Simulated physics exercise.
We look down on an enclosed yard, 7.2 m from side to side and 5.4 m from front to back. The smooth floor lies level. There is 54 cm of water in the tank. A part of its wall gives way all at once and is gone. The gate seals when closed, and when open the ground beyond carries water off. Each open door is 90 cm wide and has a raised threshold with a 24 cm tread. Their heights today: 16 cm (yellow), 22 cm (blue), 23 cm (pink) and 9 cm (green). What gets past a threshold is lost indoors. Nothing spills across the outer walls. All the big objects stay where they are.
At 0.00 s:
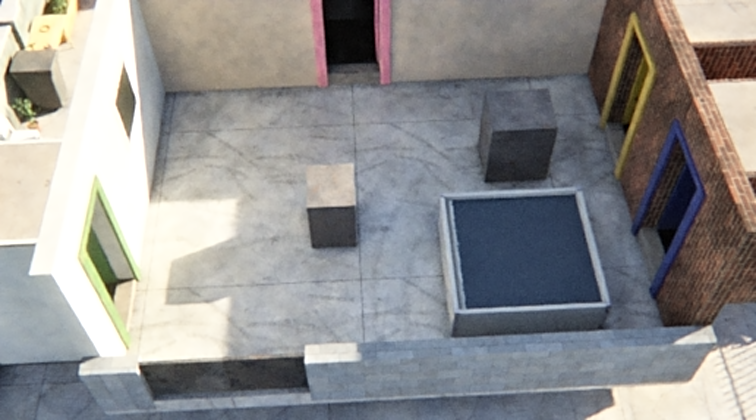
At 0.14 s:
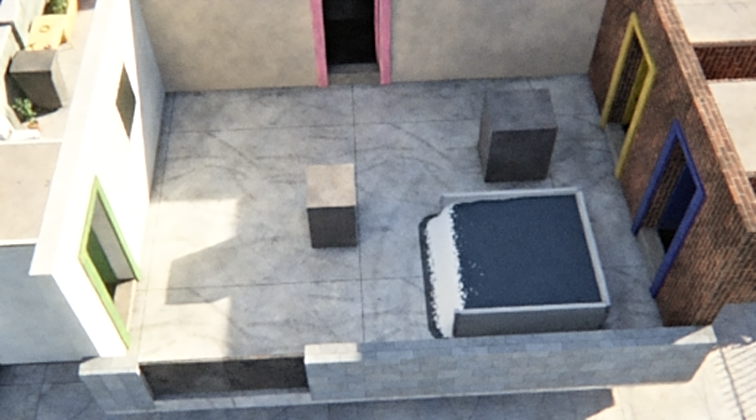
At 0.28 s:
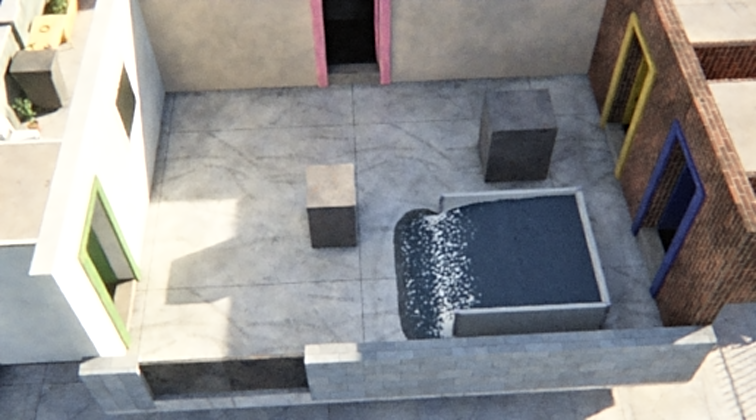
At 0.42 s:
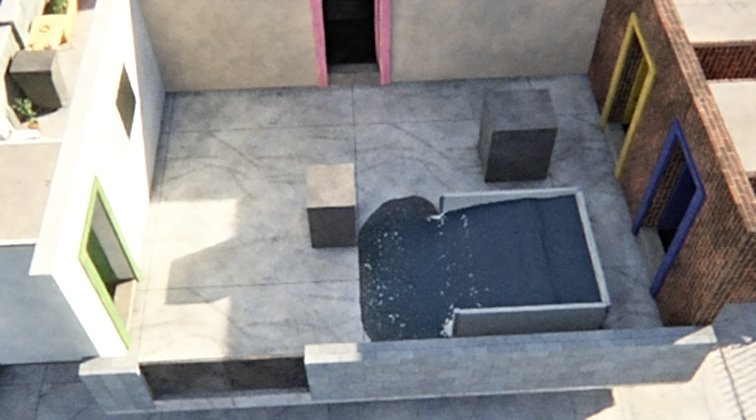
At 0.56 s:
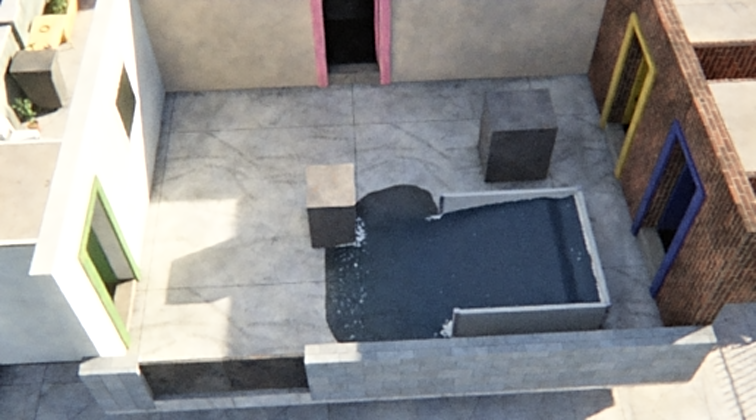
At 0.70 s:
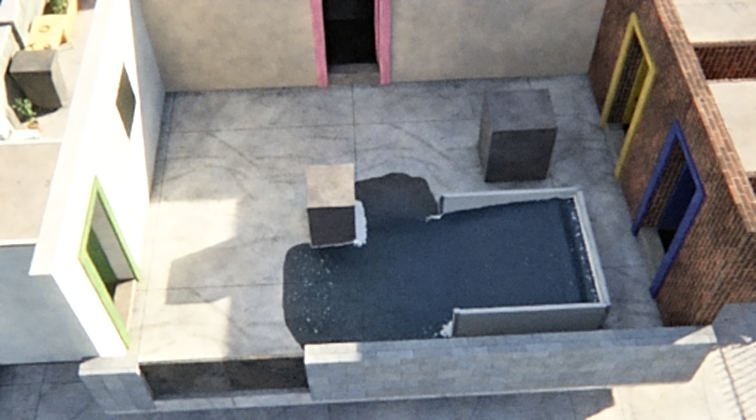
Dark water pouring out of the open left side of a square tank, spreading leftward across a walled yard past a small block.
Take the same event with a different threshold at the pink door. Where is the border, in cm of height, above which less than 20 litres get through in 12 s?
Close to 6.5 cm is just enough.
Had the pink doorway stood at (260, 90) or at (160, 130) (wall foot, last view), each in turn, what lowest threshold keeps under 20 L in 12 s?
Roughly 8.0 and 9.0 cm.
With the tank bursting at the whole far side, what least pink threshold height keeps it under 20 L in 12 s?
Some 11.5 cm.
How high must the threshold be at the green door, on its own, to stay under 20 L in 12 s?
About 22 cm at green.
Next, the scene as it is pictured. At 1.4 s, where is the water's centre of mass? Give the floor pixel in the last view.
Around (435, 276).
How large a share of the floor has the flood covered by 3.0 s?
Near 55 per cent is wet.
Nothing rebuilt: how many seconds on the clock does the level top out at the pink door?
Near 2.8 s.
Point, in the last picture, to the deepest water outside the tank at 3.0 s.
Near (138, 372).
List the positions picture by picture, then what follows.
In the first picture, the tank at (520, 250) is whole and still, 54 cm deep; the pink door at (352, 38) is dry.
In the second picture, the front is at (437, 332), 0.2 m from the gap at (449, 269); 0.4 m2 of floor is wet, 54 cm left at the back.
In the third picture, the gap is at (449, 270), the front 0.7 m out at (404, 307); the back of the tank holds 54 cm.
In the fourth picture, the gap is at (449, 270), the front 1.1 m out at (370, 328); the back of the tank holds 54 cm.
In the fifth picture, the gap is at (449, 271), the front 1.6 m out at (334, 322); the back of the tank holds 50 cm.
In the sixth picture, the gap is at (449, 270), the front 2.2 m out at (290, 309); the back of the tank holds 44 cm; the pink door at (352, 38), 4.1 m from the gap, is still 2.3 m from the nearest water.
After 1.4 s water covers 30 % of the floor, deepest (31 cm) near (365, 237); it has not reached the pink door.
After 3.0 s water covers 55 % of the floor, deepest (31 cm) near (138, 372); 11 cm at the pink door, 0 litres in over its 23 cm threshold.
After 12.0 s water covers 95 % of the floor, deepest (9 cm) near (540, 138); 4 cm at the pink door, 0 litres in over its 23 cm threshold.
At the pink door as built, the water arrived by 2.3 s and peaked near 11 cm at 2.8 s.
Run again over the same 12 s with other heights there, 31 litres in over 5.5 cm, 12 litres over 7.5 cm. The limit of 20 litres is kept from about 6.5 cm up.
